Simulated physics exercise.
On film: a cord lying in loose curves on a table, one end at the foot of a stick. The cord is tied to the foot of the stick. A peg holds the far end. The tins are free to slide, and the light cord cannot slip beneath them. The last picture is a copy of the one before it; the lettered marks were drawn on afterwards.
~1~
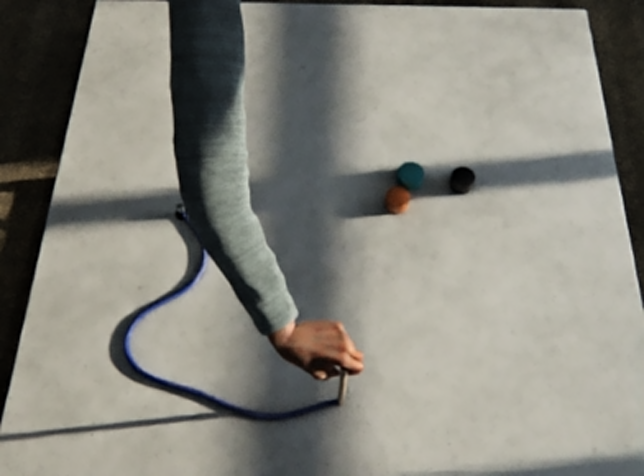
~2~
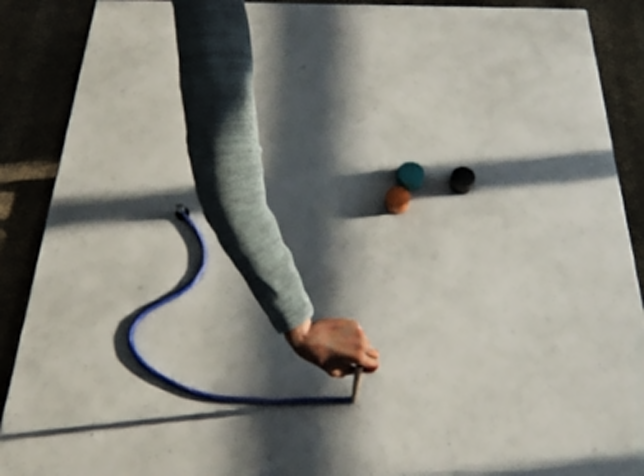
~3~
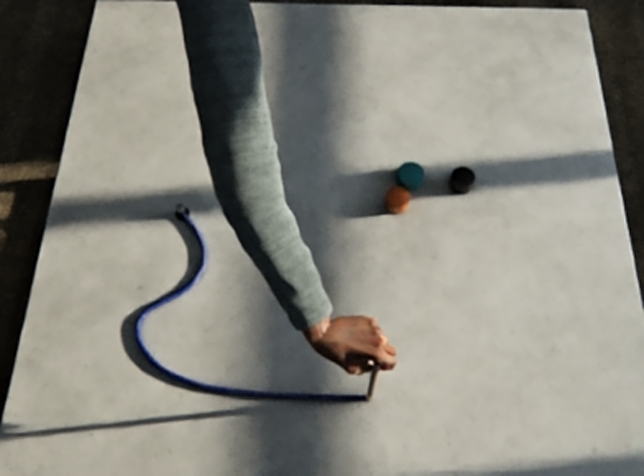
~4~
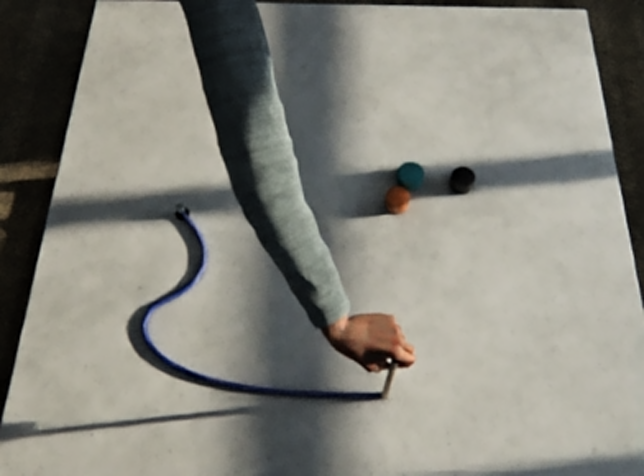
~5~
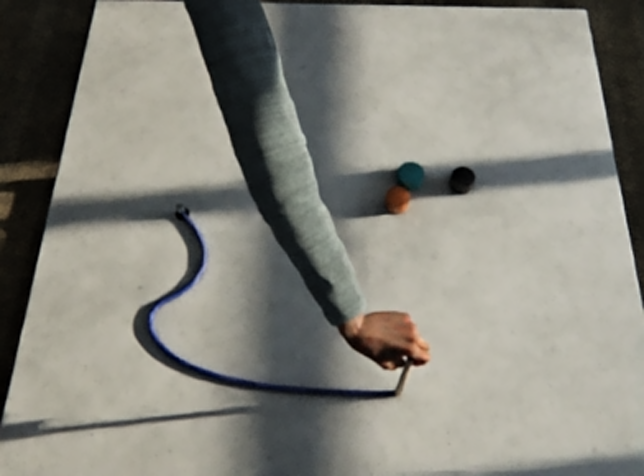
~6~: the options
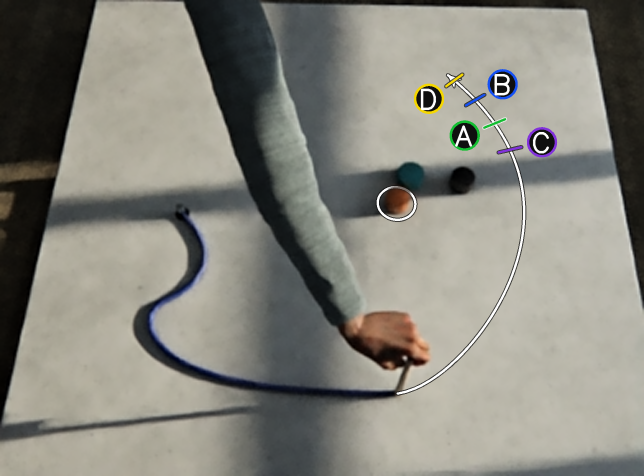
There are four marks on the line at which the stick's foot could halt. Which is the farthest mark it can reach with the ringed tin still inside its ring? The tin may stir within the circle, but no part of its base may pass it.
As far as tick B.
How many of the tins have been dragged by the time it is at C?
The count is none.
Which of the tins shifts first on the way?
The black tin.
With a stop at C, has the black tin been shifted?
By then, no.
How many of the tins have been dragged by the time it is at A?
The count is none.
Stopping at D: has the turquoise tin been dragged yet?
By then, no.
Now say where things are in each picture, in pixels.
The first frame shows orange tin (397, 200); black tin (462, 180); peg (181, 210).
The second frame shows peg (181, 210); turquoise tin (410, 176).
The third frame shows orange tin (397, 200); black tin (462, 180).
The fourth frame shows peg (181, 210); turquoise tin (410, 176).
The fifth frame shows orange tin (397, 200); black tin (462, 180); peg (181, 210).
On the marked copy, A at (495, 123); B at (475, 100); C at (510, 150); D at (454, 80); the ring at (397, 203); the route from (398, 394) via (523, 233) to (448, 75).
Taking B. A third of the way, foot of the stick (499, 303); orange tin (397, 200).
Two thirds of the way, foot of the stick (521, 186); orange tin (397, 200).
When it is over, foot of the stick (475, 101); orange tin (397, 198); black tin (441, 163); the orange tin is still in its ring.
As for the rest, A is safe but short; C is safe but short; D drags the ringed tin to (388, 185).
